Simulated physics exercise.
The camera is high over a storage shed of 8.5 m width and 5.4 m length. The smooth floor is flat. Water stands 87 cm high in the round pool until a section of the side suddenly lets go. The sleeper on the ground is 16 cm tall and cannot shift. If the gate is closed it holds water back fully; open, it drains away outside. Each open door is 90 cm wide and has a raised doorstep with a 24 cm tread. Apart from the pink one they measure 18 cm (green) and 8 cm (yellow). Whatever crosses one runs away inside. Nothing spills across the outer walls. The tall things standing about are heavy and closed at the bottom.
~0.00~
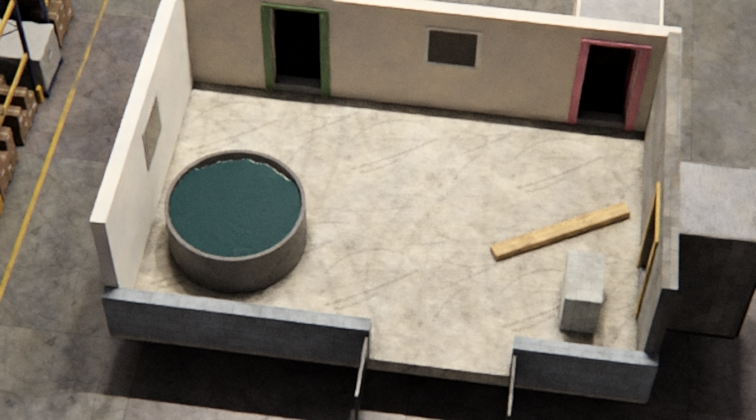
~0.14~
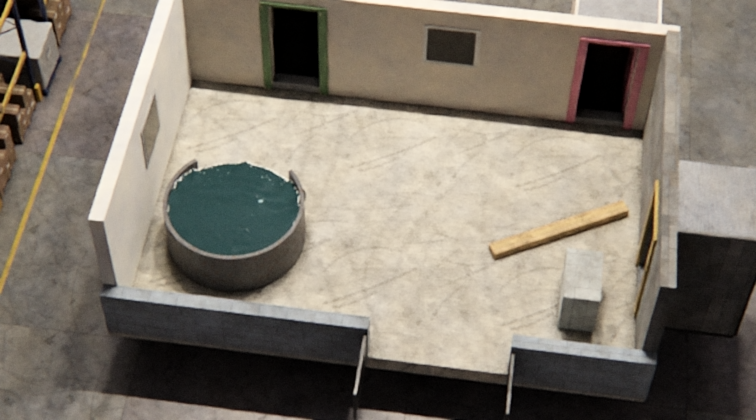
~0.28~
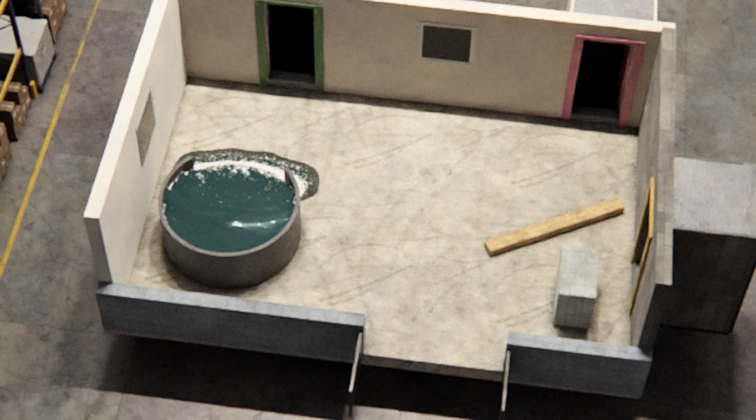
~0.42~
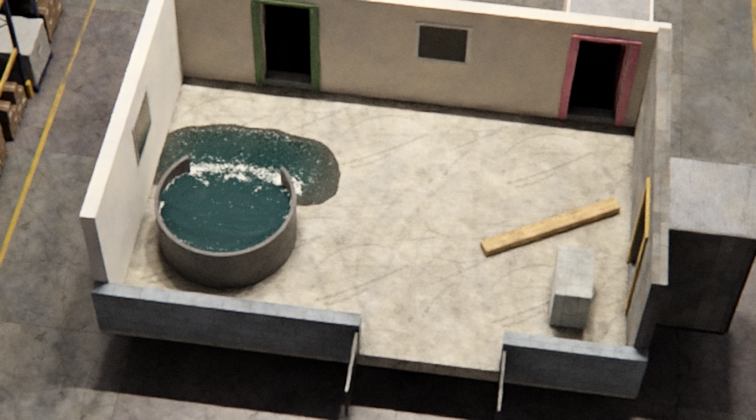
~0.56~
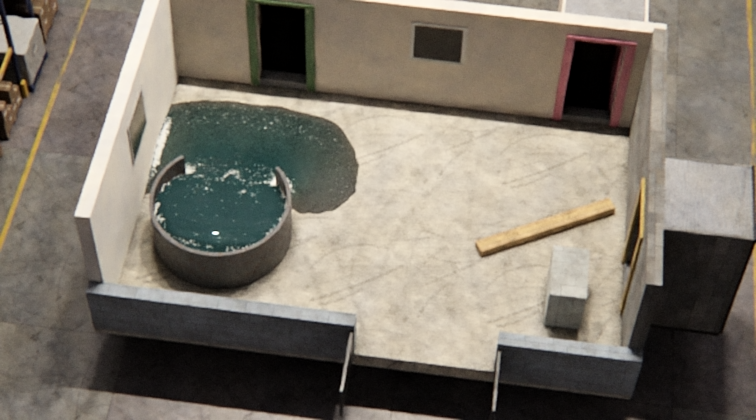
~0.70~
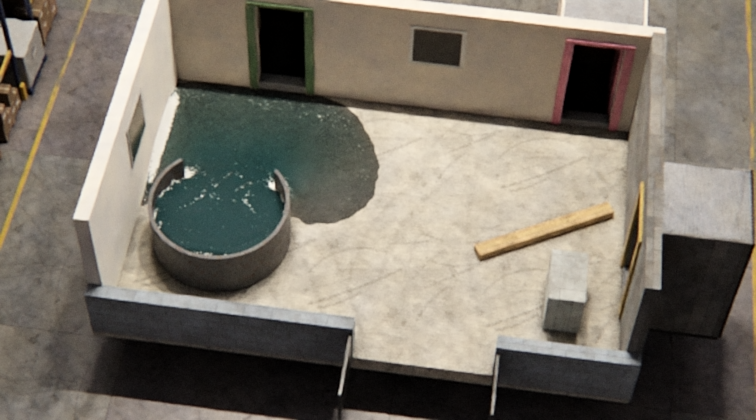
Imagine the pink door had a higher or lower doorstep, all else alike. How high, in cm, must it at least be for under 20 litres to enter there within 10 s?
Some 17 cm above the ground.
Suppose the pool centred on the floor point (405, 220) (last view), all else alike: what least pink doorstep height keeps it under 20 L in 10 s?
Then roughly 19 cm.
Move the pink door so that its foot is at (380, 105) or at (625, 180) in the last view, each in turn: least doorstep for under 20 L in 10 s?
Roughly 16 and 19 cm.
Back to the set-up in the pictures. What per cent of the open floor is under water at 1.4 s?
Near 30 per cent is wet.
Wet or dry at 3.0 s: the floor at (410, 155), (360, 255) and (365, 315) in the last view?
In that order: Flooded, not reached, not reached.
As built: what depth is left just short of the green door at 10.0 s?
Roughly 6.0 cm deep.
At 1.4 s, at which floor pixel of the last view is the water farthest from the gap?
At about (453, 118).
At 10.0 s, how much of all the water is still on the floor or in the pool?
Some 84 per cent remains.
After 1.4 s water covers 30 % of the floor, deepest (56 cm) near (175, 92); it has not reached the pink door.
After 3.0 s water covers 40 % of the floor, deepest (29 cm) near (290, 99); 6 cm at the pink door, 0 litres in over its 15 cm doorstep.
After 10.0 s water covers 95 % of the floor, deepest (12 cm) near (498, 240); 11 cm at the pink door, 37 litres in over its 15 cm doorstep.
At the pink door as built, the water arrived by 2.3 s and peaked near 23 cm at 5.8 s.
With a doorstep of 13.5 cm, 54 litres would have come in within the 10 s; with 18.5 cm, 12 litres. So under 20 litres takes about 17 cm.
